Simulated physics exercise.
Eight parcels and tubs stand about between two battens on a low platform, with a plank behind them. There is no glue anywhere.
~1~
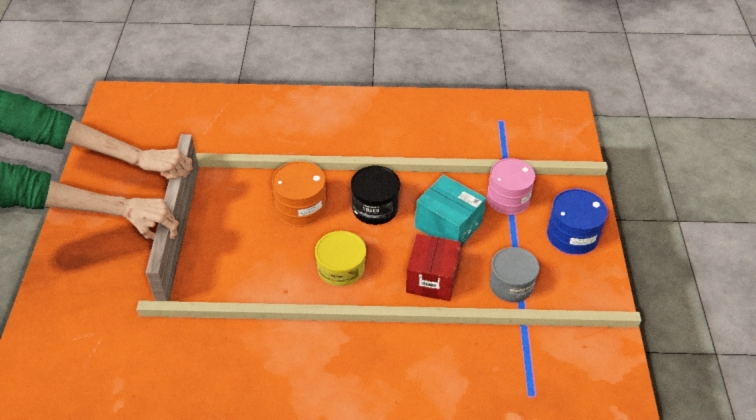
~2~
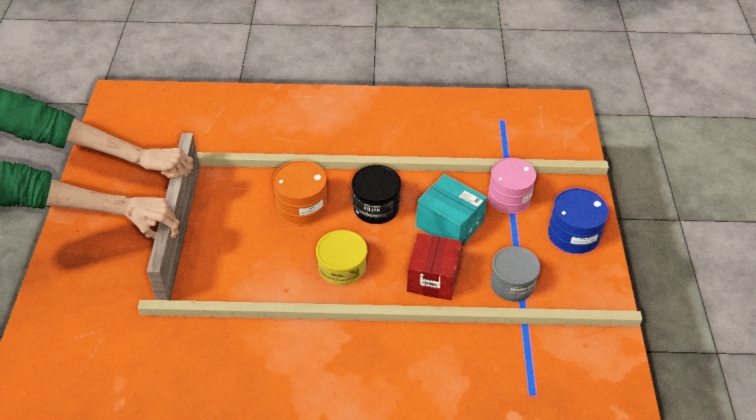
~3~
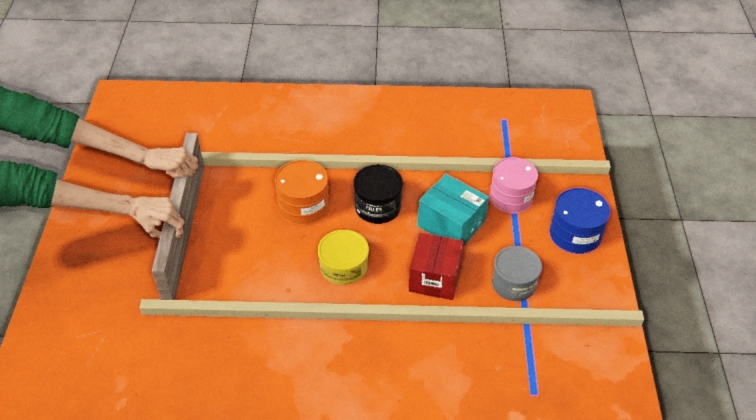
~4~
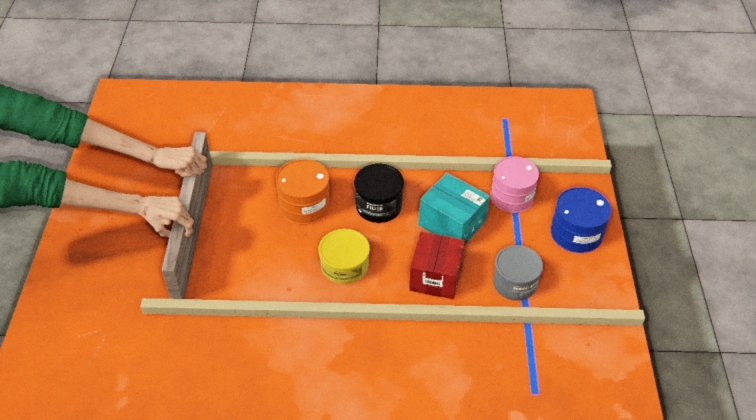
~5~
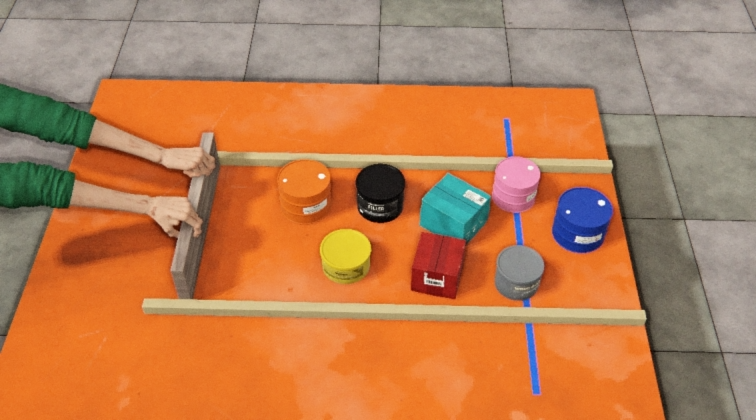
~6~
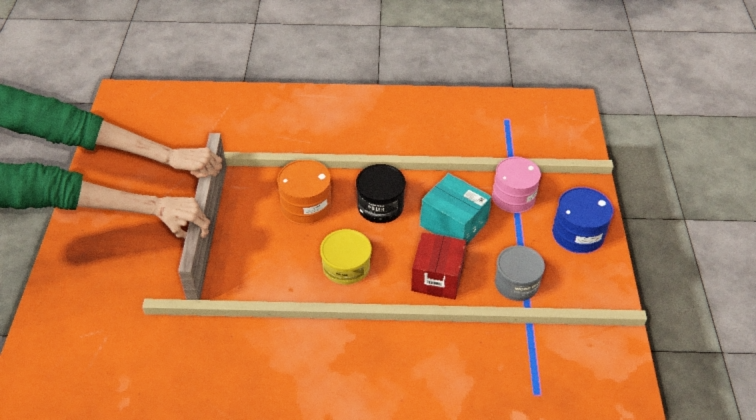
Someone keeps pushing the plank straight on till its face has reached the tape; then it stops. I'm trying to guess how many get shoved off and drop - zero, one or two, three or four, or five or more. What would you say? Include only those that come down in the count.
So the tally of ones that come down is one, perhaps two, really.
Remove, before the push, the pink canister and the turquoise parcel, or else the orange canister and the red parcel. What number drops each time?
Count: 1 (first case); 0 (second).
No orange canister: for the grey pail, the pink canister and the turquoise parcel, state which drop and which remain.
The grey pail goes down, the pink canister is still up and the turquoise parcel is still up.
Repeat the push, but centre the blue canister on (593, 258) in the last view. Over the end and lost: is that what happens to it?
Lab note: From that start it is gone.
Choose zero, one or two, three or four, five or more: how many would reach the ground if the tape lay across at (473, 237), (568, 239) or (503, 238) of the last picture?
Going through the places as listed, I'd say none at all, then more than four, then none.
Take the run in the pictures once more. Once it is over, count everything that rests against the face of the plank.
That would be 2 of them.
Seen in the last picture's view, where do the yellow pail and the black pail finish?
Final positions - yellow pail around (550, 267), black pail around (591, 188).
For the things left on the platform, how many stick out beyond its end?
1 in all.
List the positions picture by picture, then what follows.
Blue canister (576, 222); pink canister (511, 187); grey pail (513, 275); plank (175, 216); tape (515, 240), in the first picture.
Pink canister (512, 186); turquoise parcel (451, 212), in the second picture.
Grey pail (516, 274); black pail (378, 194), in the third picture.
Blue canister (580, 220); plank (190, 214), in the fourth picture.
Pink canister (516, 185); orange canister (305, 192), in the fifth picture.
Blue canister (582, 220); pink canister (516, 185); grey pail (519, 274); plank (205, 214); tape (520, 238), in the sixth picture.
Soon after, none off yet; blue canister at rest near (582, 220); pink canister at rest near (516, 185); grey pail at rest near (519, 274).
Then, none off yet; blue canister at rest near (582, 220); pink canister moved a little near (535, 183); grey pail moved a little near (535, 275).
By the end, the number that fall off is one or two; fallen, grey pail and pink canister.
